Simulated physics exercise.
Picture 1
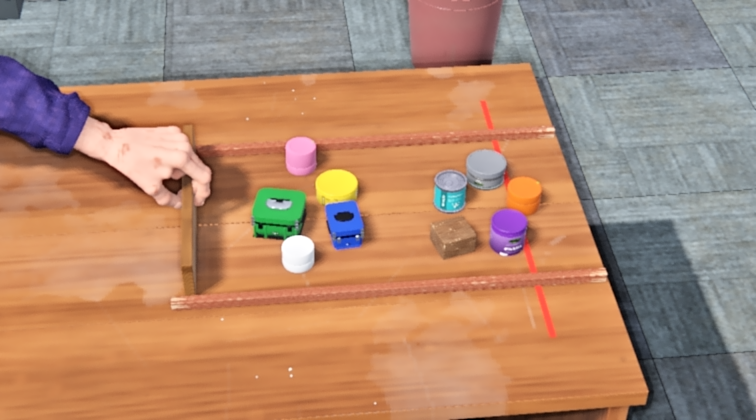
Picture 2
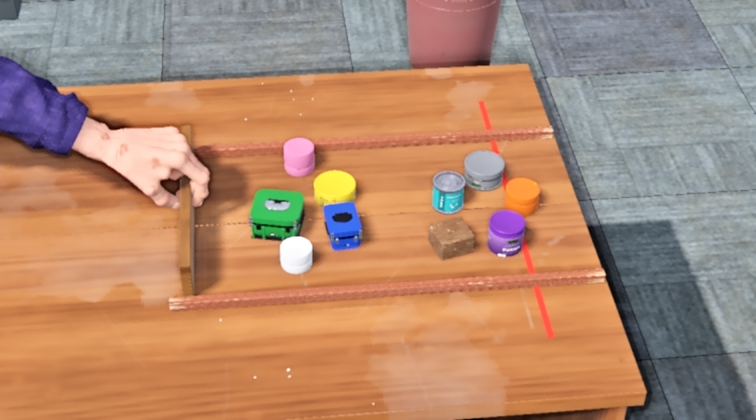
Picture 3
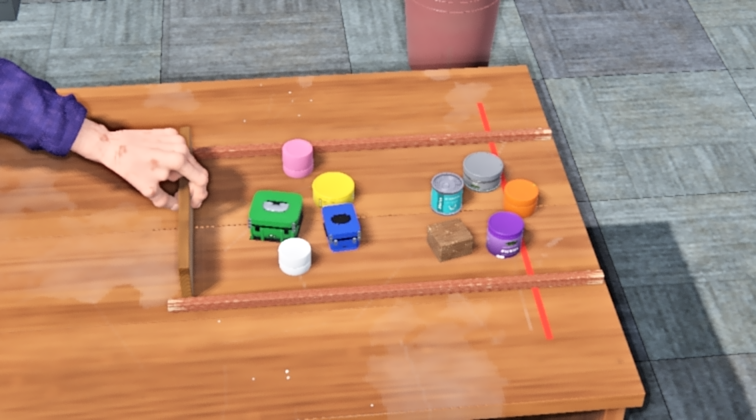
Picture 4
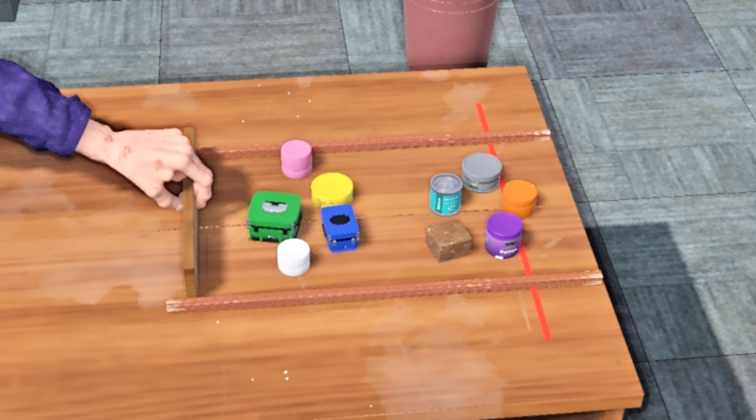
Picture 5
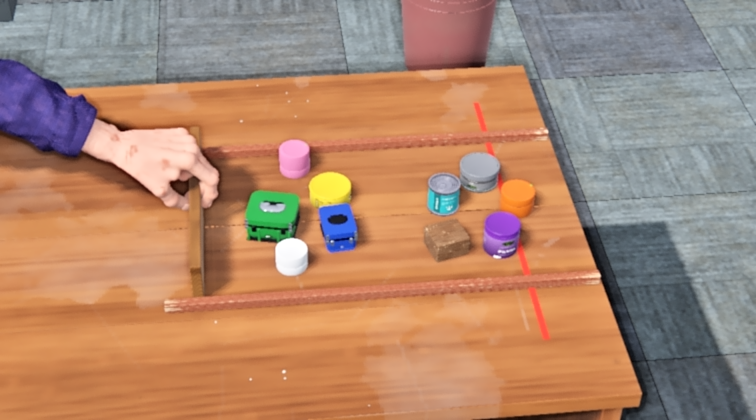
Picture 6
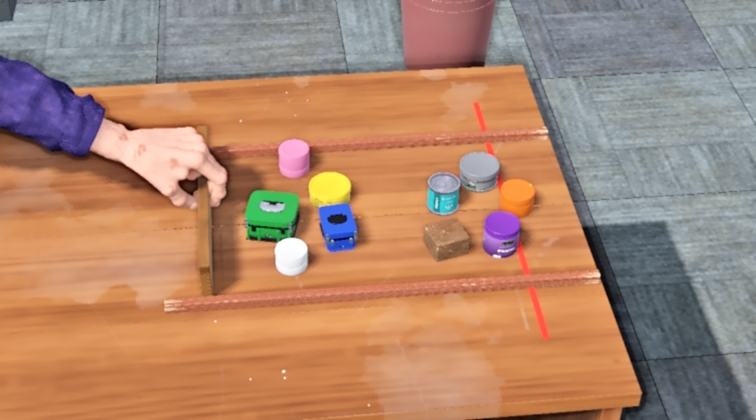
At the start, a hand in a purple sleeve grips a wooden board standing behind ten small tubs, cases and a brown block scattered between two rails on a table. The hand then eases the board slightly right, narrowing the gap to the green case, while the objects stay in their arrangement.
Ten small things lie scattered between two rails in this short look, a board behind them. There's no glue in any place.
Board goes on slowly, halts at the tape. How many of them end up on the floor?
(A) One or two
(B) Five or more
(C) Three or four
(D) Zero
A, one or two.
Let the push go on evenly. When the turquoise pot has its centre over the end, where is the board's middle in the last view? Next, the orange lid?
At (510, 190) for the turquoise pot; at (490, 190) for the orange lid.
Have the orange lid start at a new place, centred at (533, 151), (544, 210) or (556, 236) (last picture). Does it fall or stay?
Lab note - orange lid, per position: Is safe; is gone; is gone.
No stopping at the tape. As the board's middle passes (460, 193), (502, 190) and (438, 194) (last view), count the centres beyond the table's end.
It comes out as 0, then 1, then 0.
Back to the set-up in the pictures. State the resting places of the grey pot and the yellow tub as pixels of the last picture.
Result: One at about (555, 164), the other at about (519, 173).
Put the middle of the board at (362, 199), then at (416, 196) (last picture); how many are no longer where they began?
First 6, after that 8.
A little later, none off yet; orange lid at rest near (517, 198); purple tub at rest near (501, 235); grey pot at rest near (479, 172).
Next, none off yet; orange lid at rest near (517, 198); purple tub moving near (507, 235); grey pot at rest near (479, 172).
When it is over, the number that fall off is one or two; down, orange lid.
